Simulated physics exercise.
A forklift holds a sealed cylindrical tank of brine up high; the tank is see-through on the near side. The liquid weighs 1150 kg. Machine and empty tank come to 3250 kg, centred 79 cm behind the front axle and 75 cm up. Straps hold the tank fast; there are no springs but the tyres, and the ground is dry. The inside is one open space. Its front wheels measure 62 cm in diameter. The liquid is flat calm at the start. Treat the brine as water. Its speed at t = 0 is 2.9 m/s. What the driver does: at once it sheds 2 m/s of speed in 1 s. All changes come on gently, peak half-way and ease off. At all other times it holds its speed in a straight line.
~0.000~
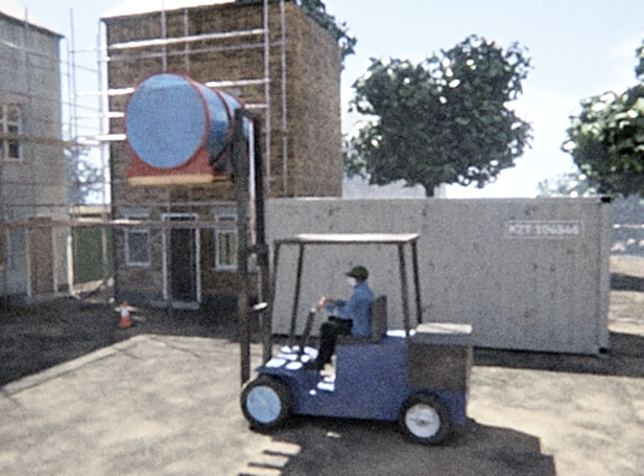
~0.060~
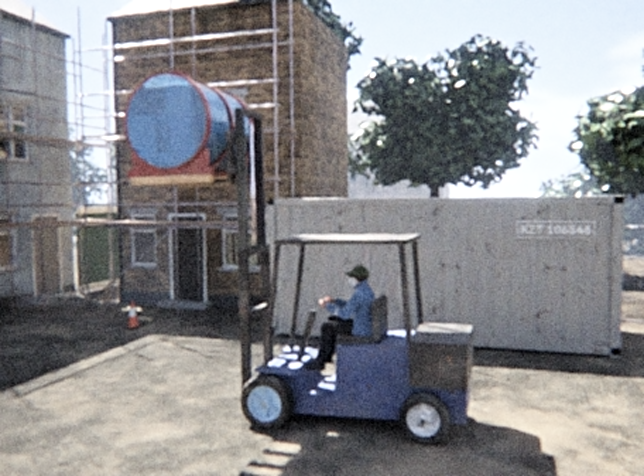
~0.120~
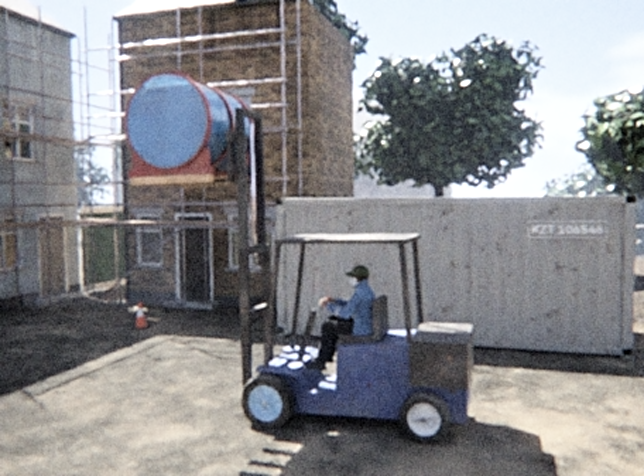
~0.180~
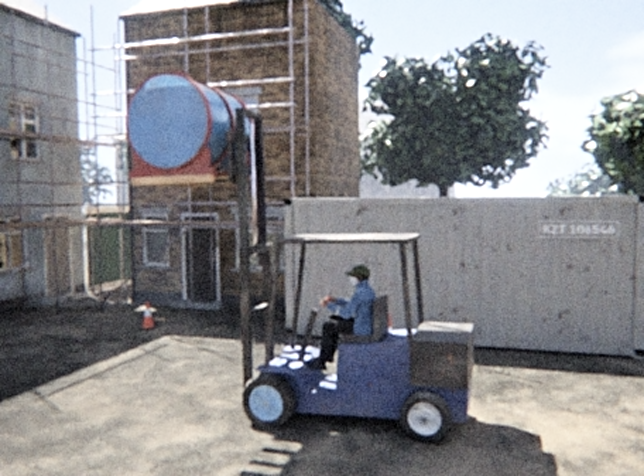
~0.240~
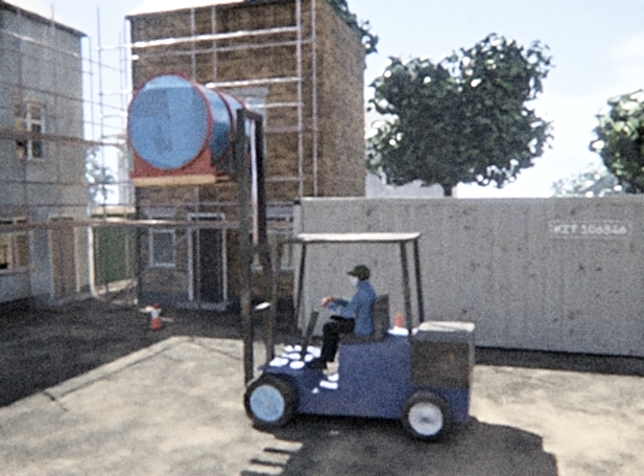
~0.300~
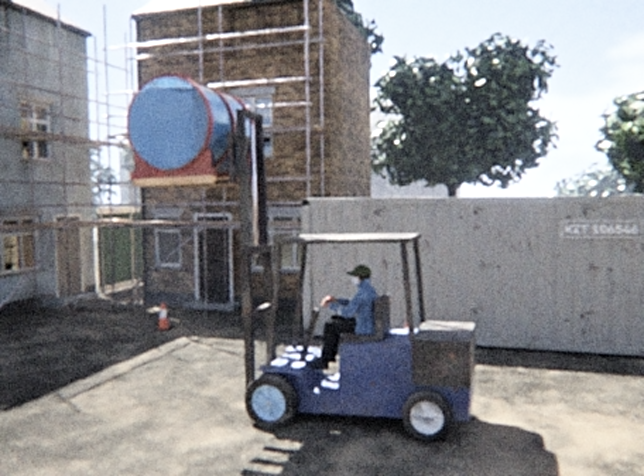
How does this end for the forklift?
The forklift goes over.
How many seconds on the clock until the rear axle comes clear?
Near 0.45 s.
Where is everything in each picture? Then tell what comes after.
In the first picture, it reaches (136, 94) at the front; it reaches (193, 89) at the back; it rides level; the front is on the left; a wheel hub at (262, 405).
In the second picture, it reaches (137, 95) at the front; it reaches (194, 89) at the back; it rides level.
In the third picture, it reaches (137, 95) at the front; it reaches (195, 89) at the back; it rides level.
In the fourth picture, it reaches (138, 95) at the front; it reaches (195, 90) at the back; it rides level.
In the fifth picture, it reaches (138, 96) at the front; it reaches (196, 90) at the back; it rides level.
In the sixth picture, it reaches (139, 96) at the front; it reaches (196, 91) at the back; it rides level; a wheel hub at (267, 404).
After 0.45 s the lean is 1° nose down, the rear 2 cm in the air; the liquid stands 83 cm at the back and 87 cm at the front.
After 0.85 s the lean is 6° nose down, the rear 18 cm in the air; the liquid stands 82 cm at the back and 86 cm at the front.
After 1.35 s the lean is 15° nose down, the rear 44 cm in the air; the liquid stands 82 cm at the back and 86 cm at the front.
After 2.40 s it has passed 50° nose down and is going over.
